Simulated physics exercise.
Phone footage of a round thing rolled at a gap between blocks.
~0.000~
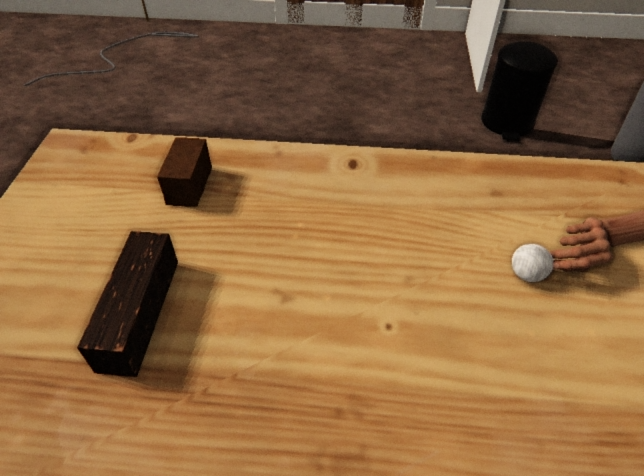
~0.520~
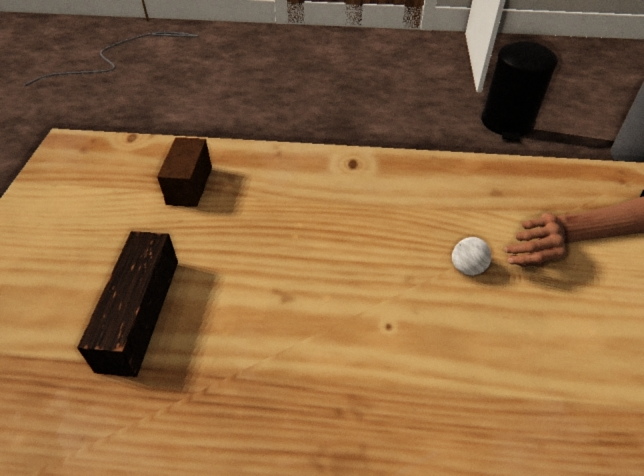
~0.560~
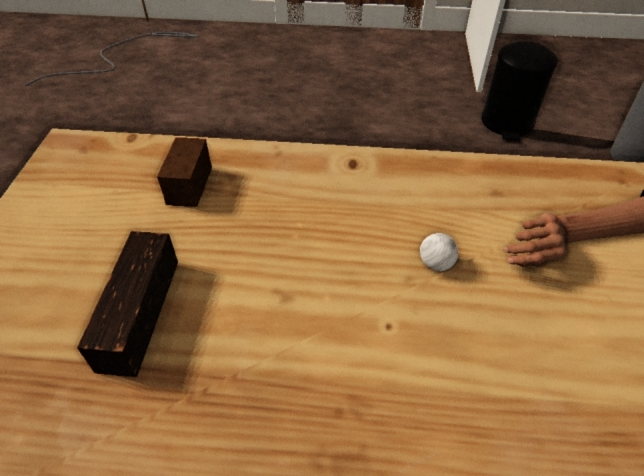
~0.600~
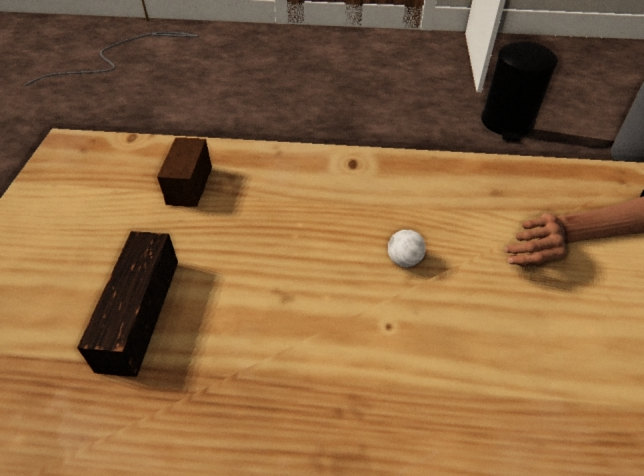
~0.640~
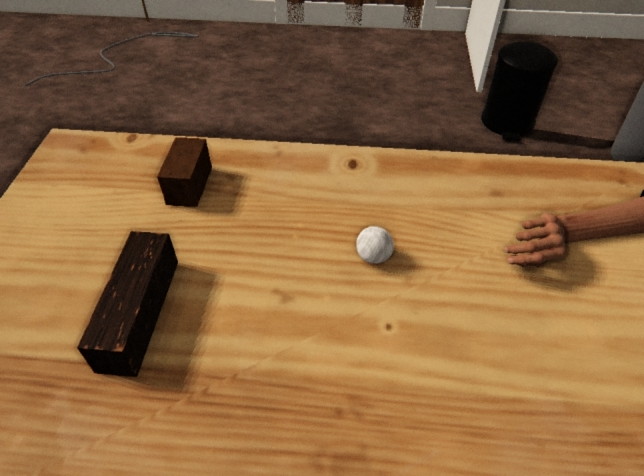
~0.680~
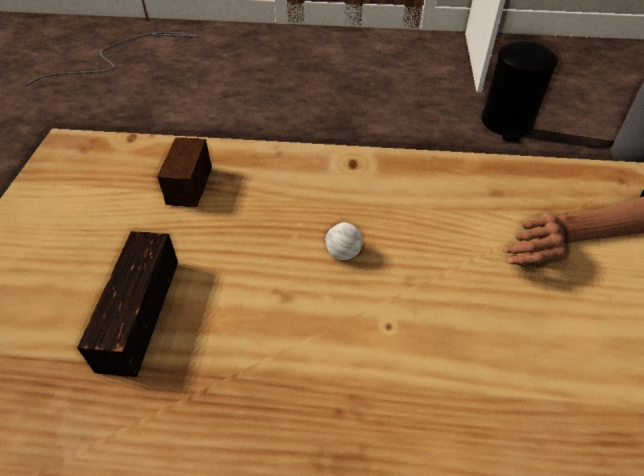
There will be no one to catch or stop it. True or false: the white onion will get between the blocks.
True.
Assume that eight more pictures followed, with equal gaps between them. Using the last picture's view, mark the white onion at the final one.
Its centre should be around (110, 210).
After 1.32 s, white onion heading on.
By the end (2.3 s), the white onion passes through its gap.
